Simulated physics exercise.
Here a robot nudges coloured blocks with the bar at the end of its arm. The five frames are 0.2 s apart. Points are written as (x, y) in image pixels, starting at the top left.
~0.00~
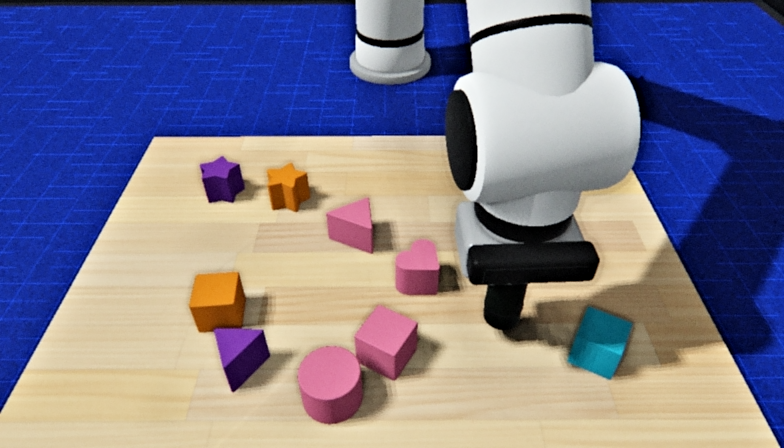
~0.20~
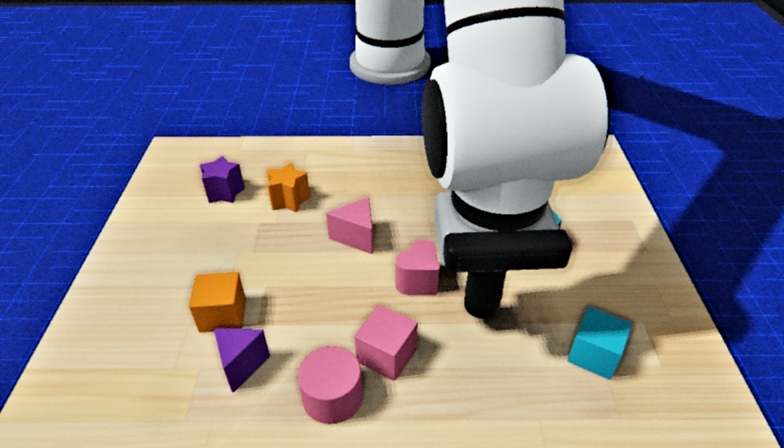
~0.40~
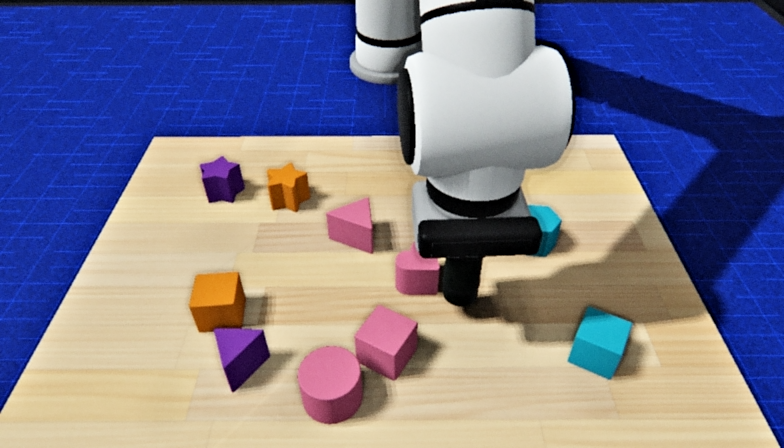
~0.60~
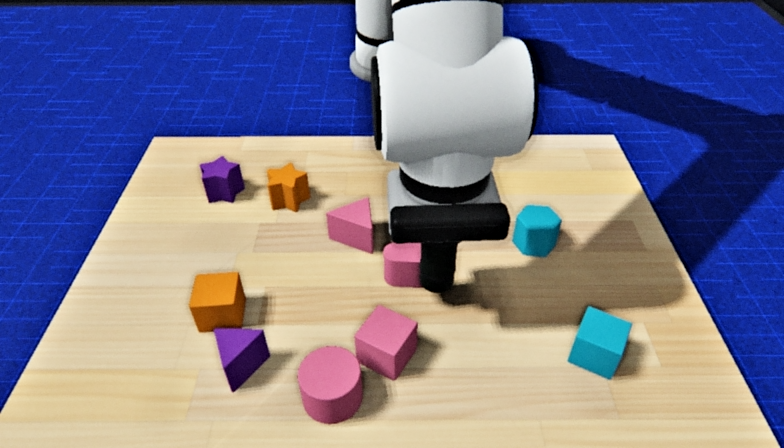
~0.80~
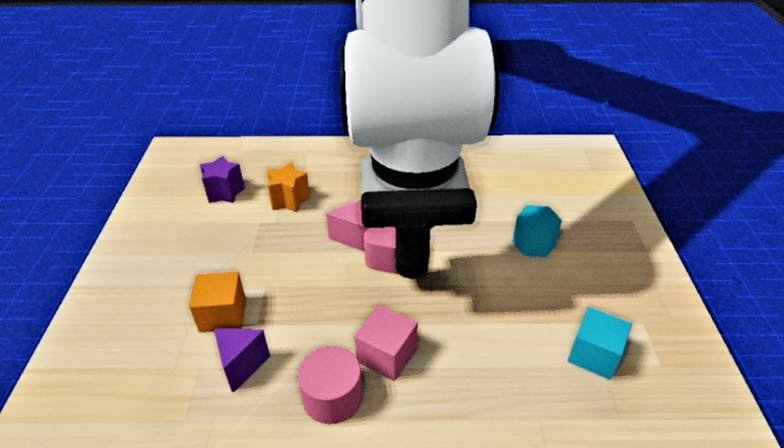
Robot arm sweeping its black bar leftward across a wooden board, nudging the pink heart block toward the pink triangle.
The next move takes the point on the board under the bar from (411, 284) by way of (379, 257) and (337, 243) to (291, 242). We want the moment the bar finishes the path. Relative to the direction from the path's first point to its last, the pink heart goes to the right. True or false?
False
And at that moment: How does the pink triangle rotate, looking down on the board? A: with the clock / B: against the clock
The answer is A.
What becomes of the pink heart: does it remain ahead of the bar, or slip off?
The pink heart stays in front.
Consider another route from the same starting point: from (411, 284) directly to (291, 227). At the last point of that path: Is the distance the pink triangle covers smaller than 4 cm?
My answer is no.
The first path, step by step. One third of the way, bar (378, 241); pink triangle (327, 199), turned 50° clockwise; pink heart (346, 218), turned 50° anticlockwise.
Two thirds of the way, bar (336, 227); orange star-shaped block (282, 172); pink triangle (299, 190), turned 90° clockwise; pink heart (304, 212), turned 80° anticlockwise.
At the end, bar (288, 227); orange star-shaped block (281, 172); pink triangle (298, 189), turned 95° clockwise; pink square in place; pink heart (256, 211), turned 80° anticlockwise.
